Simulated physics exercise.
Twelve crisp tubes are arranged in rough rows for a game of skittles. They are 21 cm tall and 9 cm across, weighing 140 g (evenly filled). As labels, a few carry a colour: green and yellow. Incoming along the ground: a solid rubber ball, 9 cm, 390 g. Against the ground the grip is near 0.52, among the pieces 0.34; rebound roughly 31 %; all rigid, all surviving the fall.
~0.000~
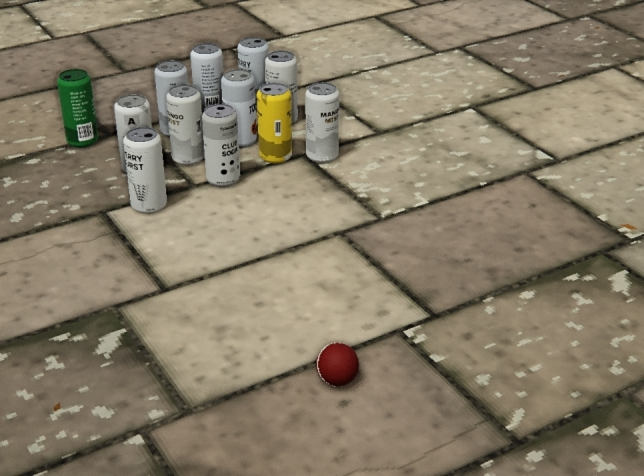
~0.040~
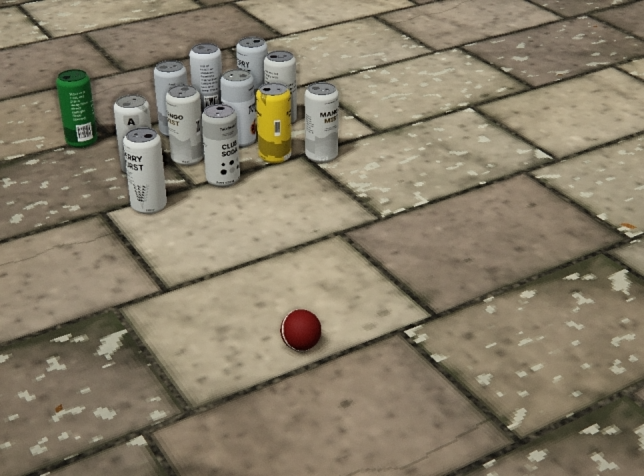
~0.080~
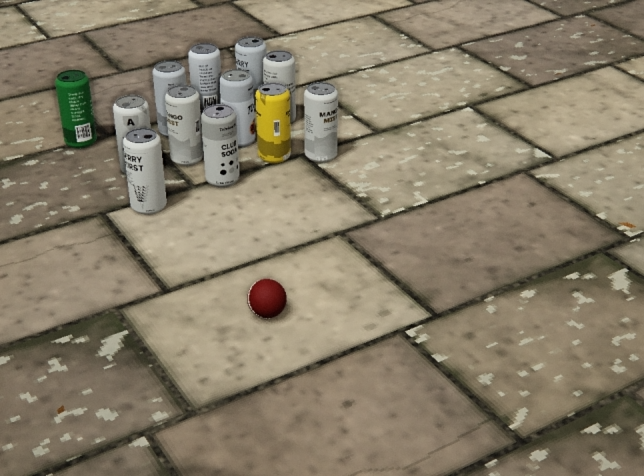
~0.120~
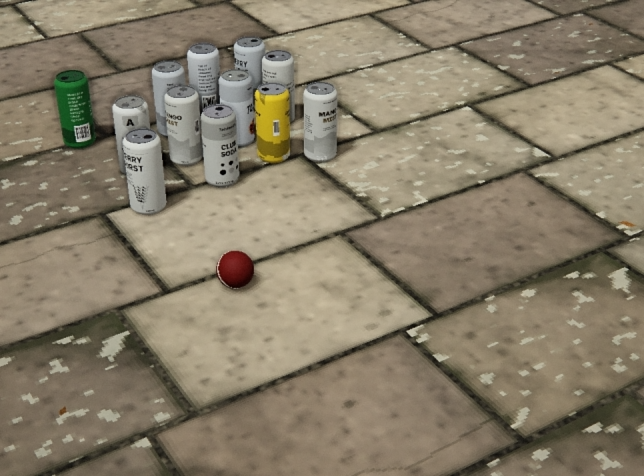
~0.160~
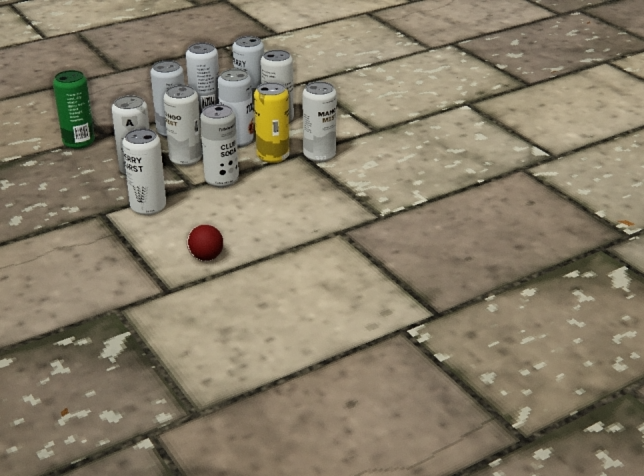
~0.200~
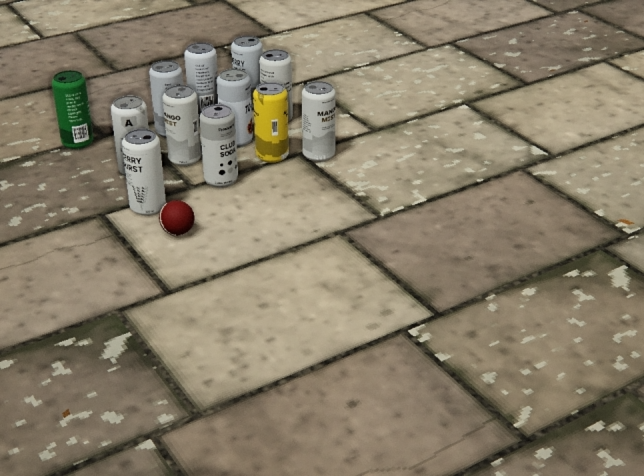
A dark red ball rolls across stone paving from the lower middle of the view, moving up and to the left. It crosses the pale slabs steadily until it is close beside the nearest white can-like container, while the grouped containers, mostly white with one green and one yellow, stay standing.
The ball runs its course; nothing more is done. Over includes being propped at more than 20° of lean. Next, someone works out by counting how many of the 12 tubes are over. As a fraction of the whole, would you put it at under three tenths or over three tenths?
Counted up, it comes to fewer than three in ten.
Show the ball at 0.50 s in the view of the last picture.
Position: About (75, 127).
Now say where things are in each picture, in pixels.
In the first frame (pixels give the middle of a visible side; the camera moves round a little), ball (337, 365) 87 cm before the front row; green tube (87, 114); yellow tube (275, 131); none has stirred.
In the second frame, ball (301, 330) 73 cm before the front row; yellow tube (274, 131).
In the third frame, ball (267, 299) 59 cm before the front row; yellow tube (274, 131).
In the fourth frame, ball (235, 270) 45 cm before the front row; yellow tube (273, 131).
In the fifth frame, ball (205, 243) 32 cm before the front row; yellow tube (272, 130).
In the sixth frame, ball (177, 218) 18 cm before the front row; yellow tube (272, 130); green tube (82, 115); none has stirred.
After 0.50 s, ball still moving; 2 of the 12 tubes over; green tube 37° from how it stood.
After 1.12 s, ball still moving; 2 of the 12 tubes over; green tube lying flat.
In the end (3.2 s), ball rolling away; 2 of the 12 tubes over; green tube lying flat; yellow tube unmoved. That is 17 per cent. From the last view, middles, yellow tube near (271, 123).
